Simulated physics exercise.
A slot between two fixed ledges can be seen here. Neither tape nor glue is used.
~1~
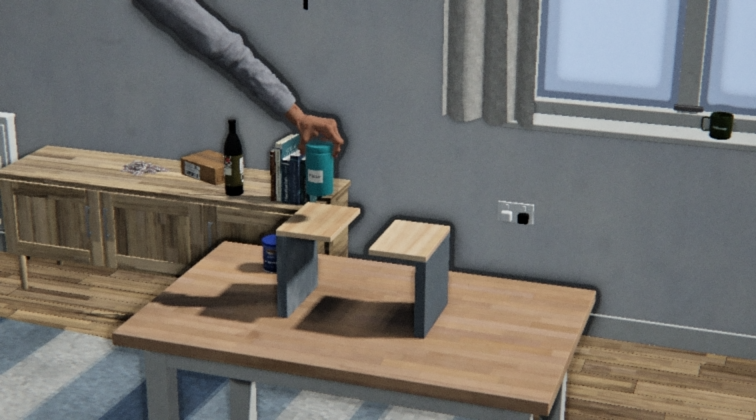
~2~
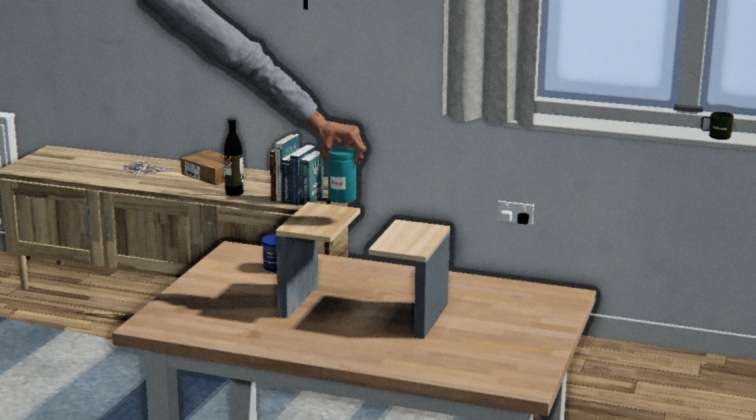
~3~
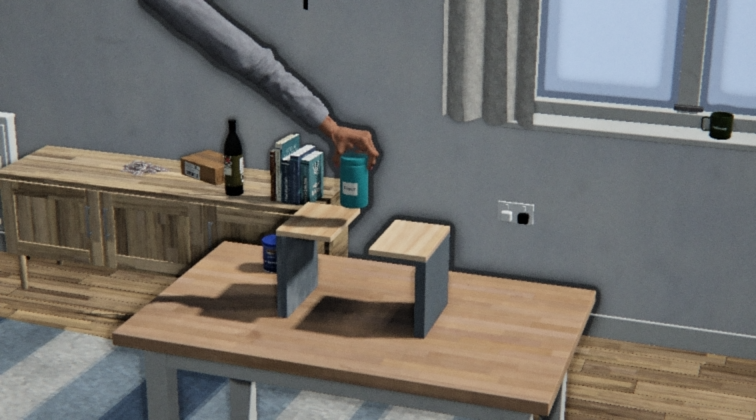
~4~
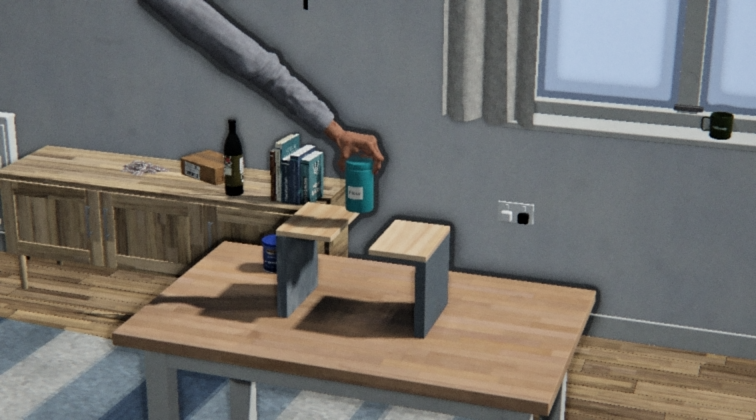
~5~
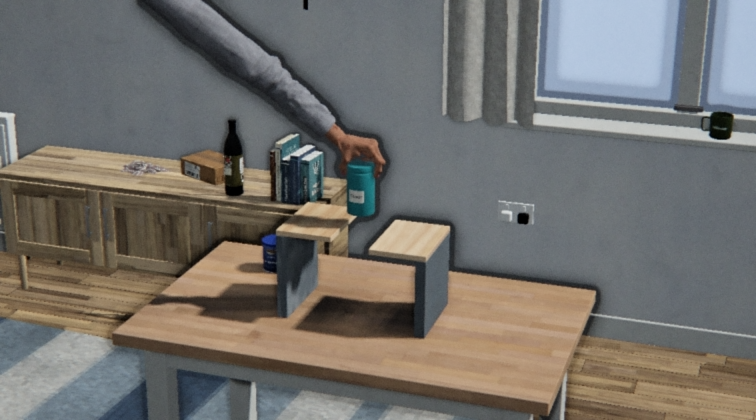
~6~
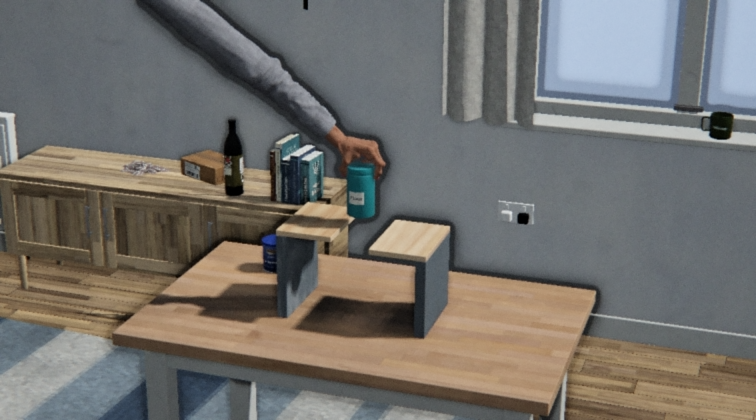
A hand moves a turquoise jar right past the books, then holds it still.
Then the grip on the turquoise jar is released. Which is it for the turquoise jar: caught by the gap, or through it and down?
It will make it past the gap.
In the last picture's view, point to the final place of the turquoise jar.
Roughly (360, 288).
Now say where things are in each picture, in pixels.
Being brought over the gap; turquoise jar (320, 168), in the first frame.
Being brought over the gap; turquoise jar (342, 175), in the second frame.
Being brought over the gap; turquoise jar (354, 180), in the third frame.
Being brought over the gap; turquoise jar (359, 185), in the fourth frame.
Held still over the gap; turquoise jar (361, 188), in the fifth frame.
Held still over the gap; turquoise jar (361, 190), in the sixth frame.
Then, 0.20 s later than the last frame, turquoise jar moved about its own width near (361, 207).
Then, 0.30 s later than the last frame, turquoise jar moved well along near (361, 257).
Then, 0.40 s later than the last frame, turquoise jar moved well along near (360, 283).
When it is over, moved from the start, turquoise jar; blue tin as before. End places, in pixels of the last picture, turquoise jar near (360, 288). The jar reaches the table.
